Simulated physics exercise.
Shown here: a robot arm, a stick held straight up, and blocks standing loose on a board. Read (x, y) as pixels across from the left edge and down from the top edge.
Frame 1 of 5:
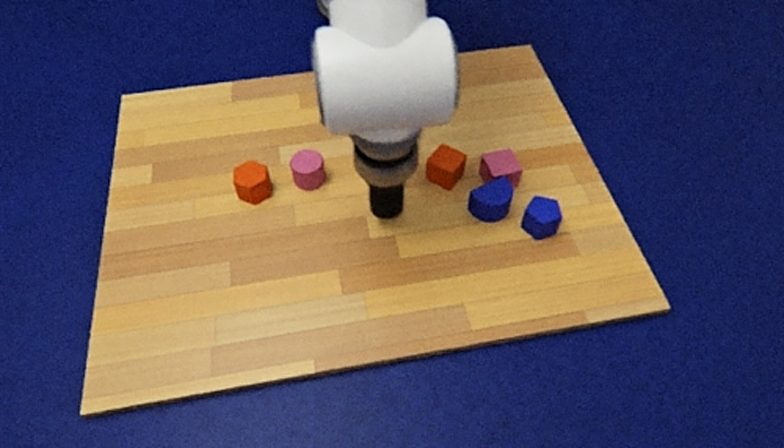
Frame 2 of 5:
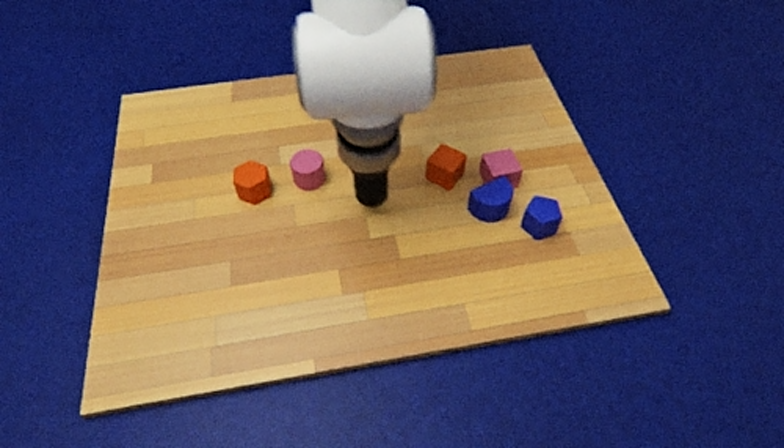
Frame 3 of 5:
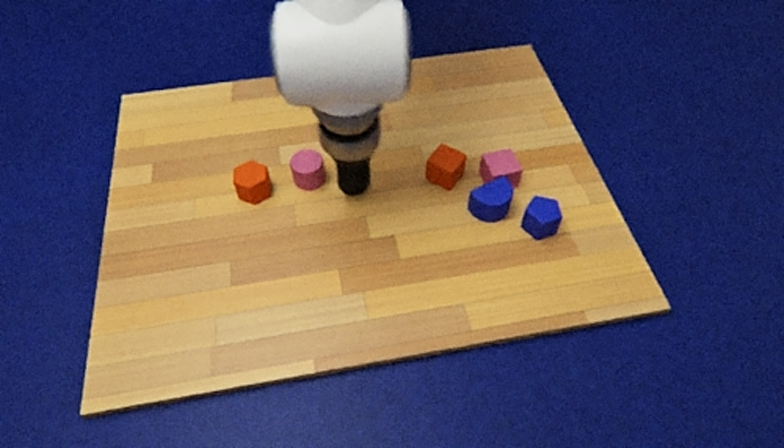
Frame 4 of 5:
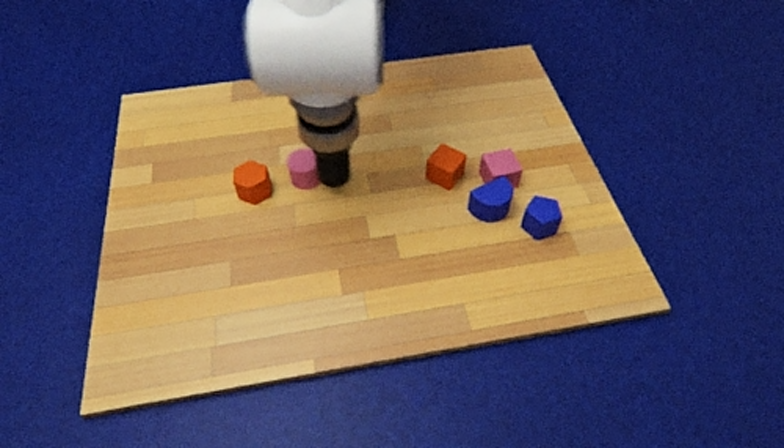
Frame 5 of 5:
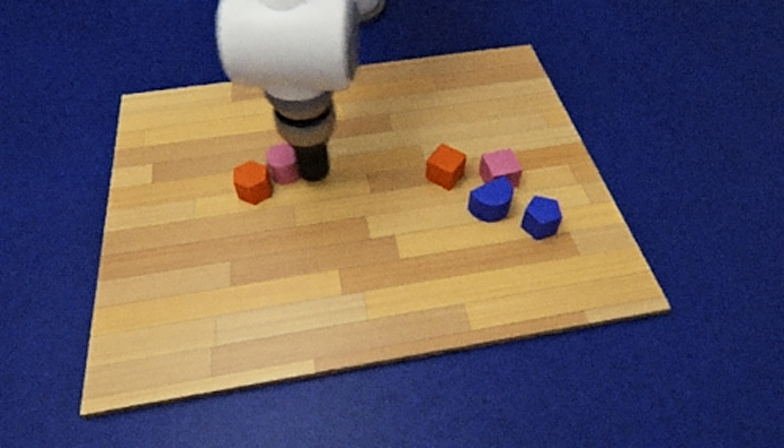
On a wooden board scattered with six small orange, pink and blue blocks, a robot arm moved its upright stick leftward and nudged the round pink block a little closer to the orange hexagonal one.
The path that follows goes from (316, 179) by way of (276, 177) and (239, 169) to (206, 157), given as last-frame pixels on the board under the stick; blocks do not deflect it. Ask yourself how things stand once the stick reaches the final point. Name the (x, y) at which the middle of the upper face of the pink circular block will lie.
It is going to be at (212, 117).
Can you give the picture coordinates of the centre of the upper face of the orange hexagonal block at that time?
It ends at (230, 178).
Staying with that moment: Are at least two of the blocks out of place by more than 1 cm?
Yes
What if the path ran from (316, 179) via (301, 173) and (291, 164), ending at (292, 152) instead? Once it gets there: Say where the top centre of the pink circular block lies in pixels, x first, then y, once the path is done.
In the picture, it is at (254, 145).
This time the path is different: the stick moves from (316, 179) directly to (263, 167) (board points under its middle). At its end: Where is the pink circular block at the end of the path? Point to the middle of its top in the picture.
Its top middle is near (229, 141).
What follows on the original path. One third of the way, stick (273, 167); orange hexagonal block (242, 176), turned 20° anticlockwise; pink circular block (247, 144).
Two thirds of the way, stick (235, 160); orange hexagonal block (230, 178), turned 65° anticlockwise; pink circular block (223, 130).
At the end, stick (202, 148); orange hexagonal block (230, 178), turned 65° anticlockwise; pink circular block (212, 117).
